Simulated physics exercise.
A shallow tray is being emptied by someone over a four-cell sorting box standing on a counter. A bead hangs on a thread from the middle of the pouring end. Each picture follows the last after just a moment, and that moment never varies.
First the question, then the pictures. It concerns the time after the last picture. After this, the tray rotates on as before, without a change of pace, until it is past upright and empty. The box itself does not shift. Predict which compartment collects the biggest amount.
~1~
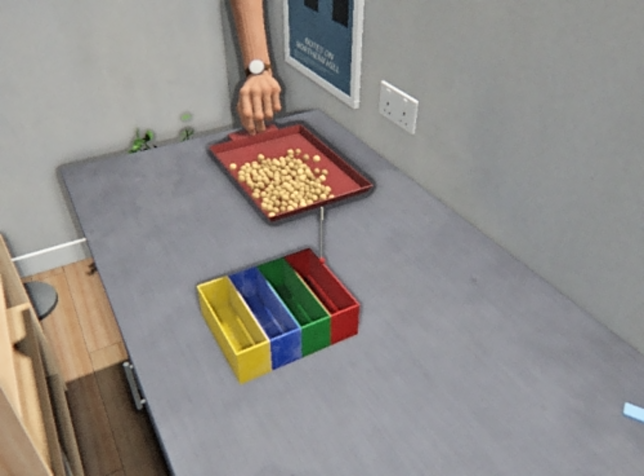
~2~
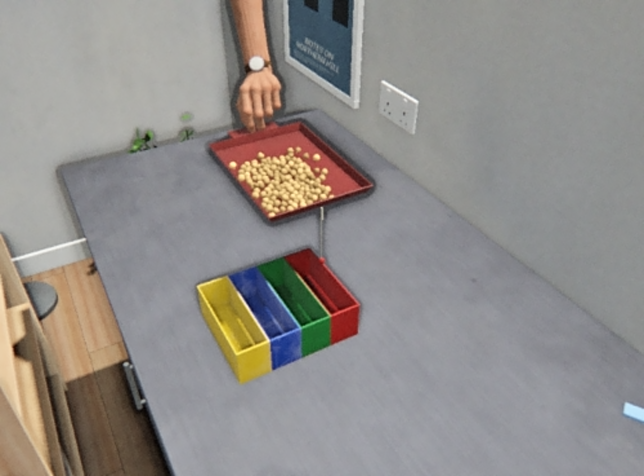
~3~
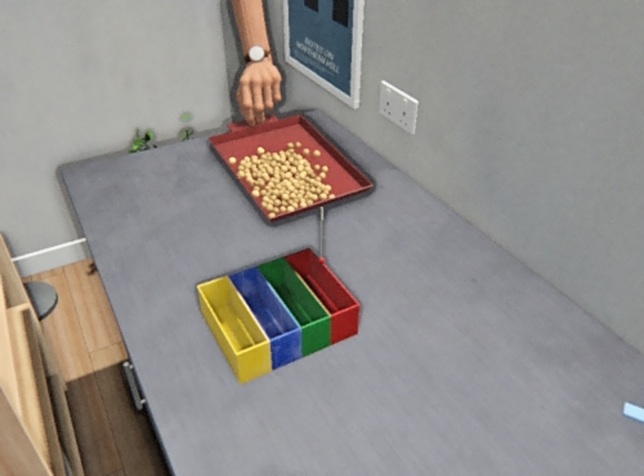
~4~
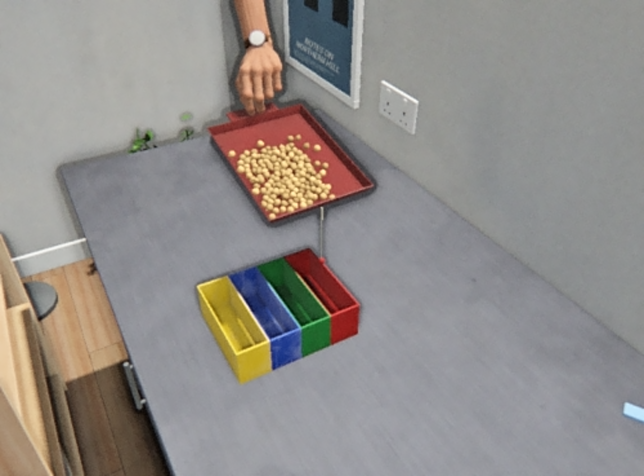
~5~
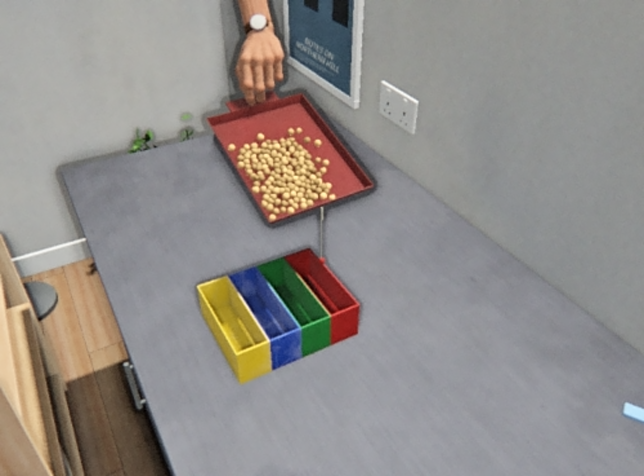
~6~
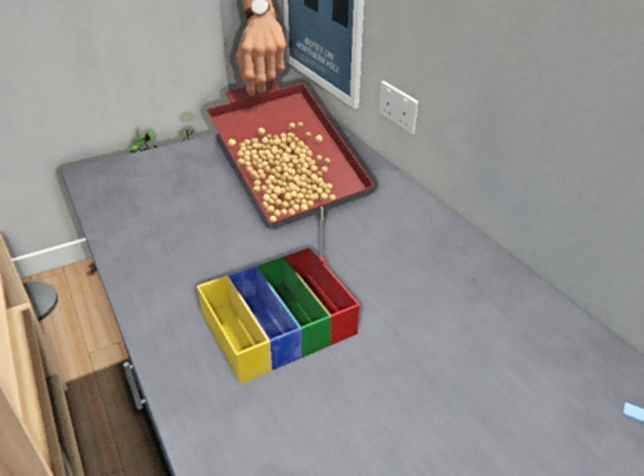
Biggest amount: The green compartment.
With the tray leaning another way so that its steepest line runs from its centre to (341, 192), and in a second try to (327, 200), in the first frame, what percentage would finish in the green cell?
0 %, give or take, and then 10 %.
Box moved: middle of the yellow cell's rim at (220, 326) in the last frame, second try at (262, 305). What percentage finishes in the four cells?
Estimate: 70 % first, 100 % second.
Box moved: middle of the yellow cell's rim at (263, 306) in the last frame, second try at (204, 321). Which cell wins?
Try 1 - the blue one. Try 2 - the red cell.
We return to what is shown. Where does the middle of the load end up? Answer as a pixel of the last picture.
Once nothing moves, the middle sits near (309, 328).
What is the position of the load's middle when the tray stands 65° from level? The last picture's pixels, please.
In the last view the centre sits at roughly (301, 194).
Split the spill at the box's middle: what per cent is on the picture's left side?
0 %, roughly.
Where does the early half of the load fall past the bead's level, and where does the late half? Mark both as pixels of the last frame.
The opening part goes through (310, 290); what follows goes through (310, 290).
Soon after the last picture, tray tipped steeply; nearly all on the tray; a stray few in the green cell; a small part falling or outside the box.
A little later, tray tipped past a quarter turn; a stray few on the tray; about a third in the green cell; about a quarter in the red cell; a small part in the blue cell; about a third falling or outside the box.
Later still, tray tipped past a quarter turn; about a third in the green cell; about a quarter in the red cell; about a quarter in the blue cell; a stray few in the yellow cell; about a quarter falling or outside the box.
At rest, tray tipped past a quarter turn; about a third in the green cell; about a quarter in the red cell; about a quarter in the blue cell; a stray few in the yellow cell; about a quarter outside the box.
